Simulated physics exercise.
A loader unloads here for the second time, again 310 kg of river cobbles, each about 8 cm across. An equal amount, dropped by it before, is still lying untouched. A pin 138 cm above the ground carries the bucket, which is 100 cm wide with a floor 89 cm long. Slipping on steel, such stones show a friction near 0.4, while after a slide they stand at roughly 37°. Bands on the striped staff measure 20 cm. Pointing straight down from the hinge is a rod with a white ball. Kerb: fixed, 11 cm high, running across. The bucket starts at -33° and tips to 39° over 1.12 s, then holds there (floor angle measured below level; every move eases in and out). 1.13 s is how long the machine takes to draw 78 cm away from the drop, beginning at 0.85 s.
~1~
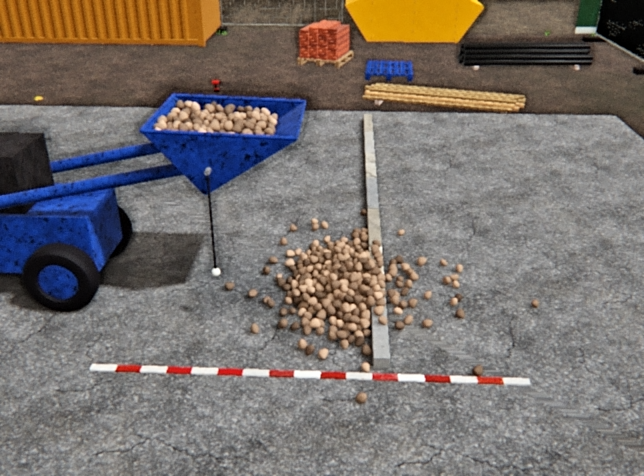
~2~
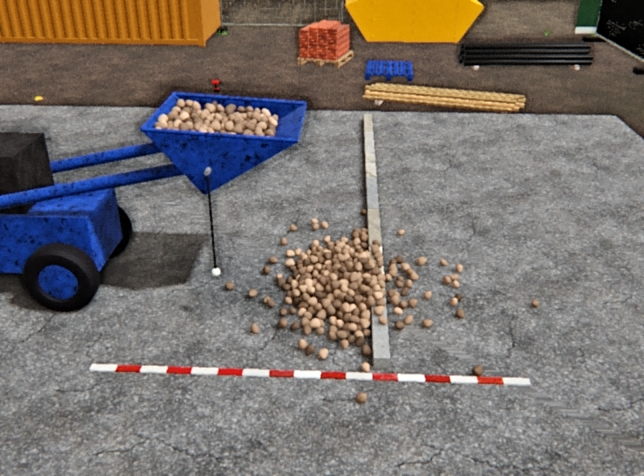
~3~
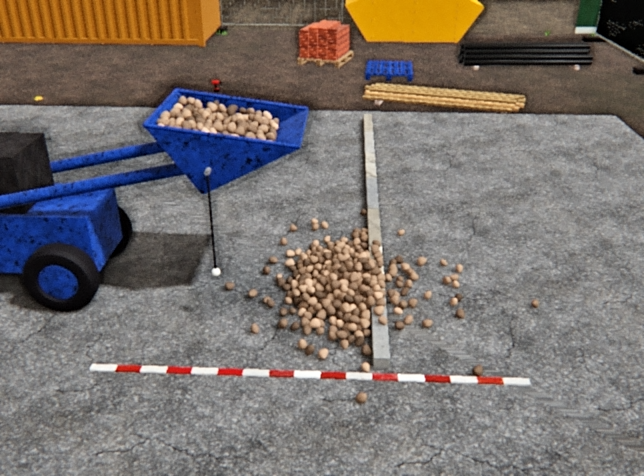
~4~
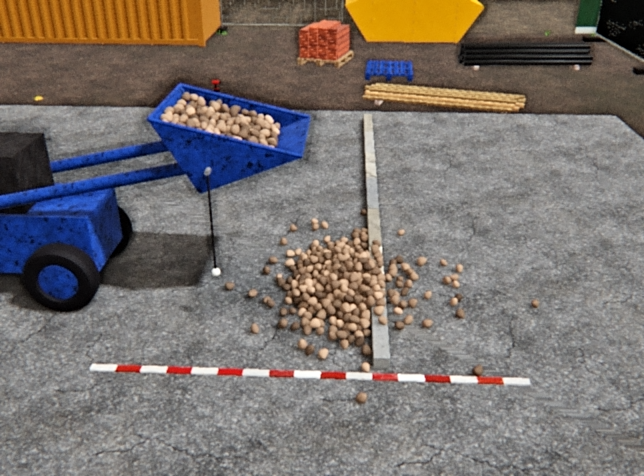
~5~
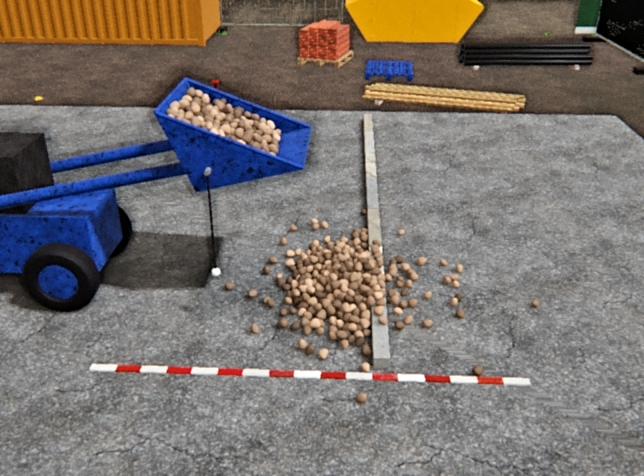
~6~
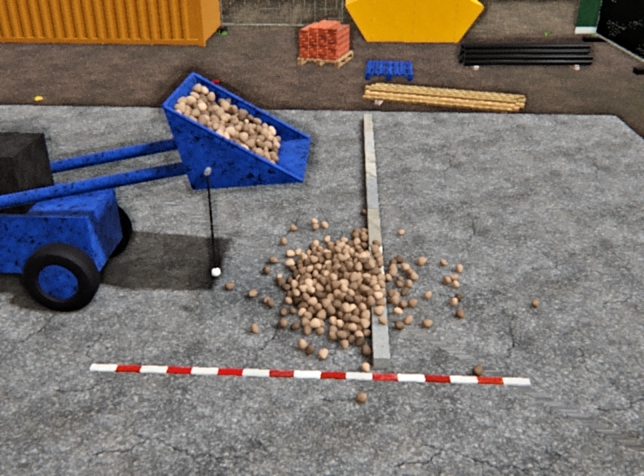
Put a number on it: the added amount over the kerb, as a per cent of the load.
1 percent, roughly.
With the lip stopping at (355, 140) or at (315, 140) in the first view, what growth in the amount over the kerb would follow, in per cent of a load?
Case one about 20 %, case two about 5 %.
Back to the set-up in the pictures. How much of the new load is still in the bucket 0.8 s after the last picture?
Held: Around 45 % of the load.
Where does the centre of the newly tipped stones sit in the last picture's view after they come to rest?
In the last view, about pixel (288, 279).
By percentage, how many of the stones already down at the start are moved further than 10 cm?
Roughly 5 per cent of them.
Then, 0.4 s after the last picture the floor is at 28°; in per cent of one load, 100 in the bucket, 92 on this side of the kerb, 8 over the kerb; the foremost stones are at (469, 300).
Then, 0.8 s after the last picture the floor is at 39°; in per cent of one load, 43 in the bucket, 148 on this side of the kerb, 8 over the kerb; the foremost stones are at (469, 300).
Then, 2.0 s after the last picture the floor is at 39°; in per cent of one load, 0 in the bucket, 191 on this side of the kerb, 9 over the kerb; the foremost stones are at (469, 300).
Then, 4.5 s after the last picture the floor is at 39°; in per cent of one load, 0 in the bucket, 191 on this side of the kerb, 9 over the kerb; the foremost stones are at (469, 300). Net gain over the kerb, 1.
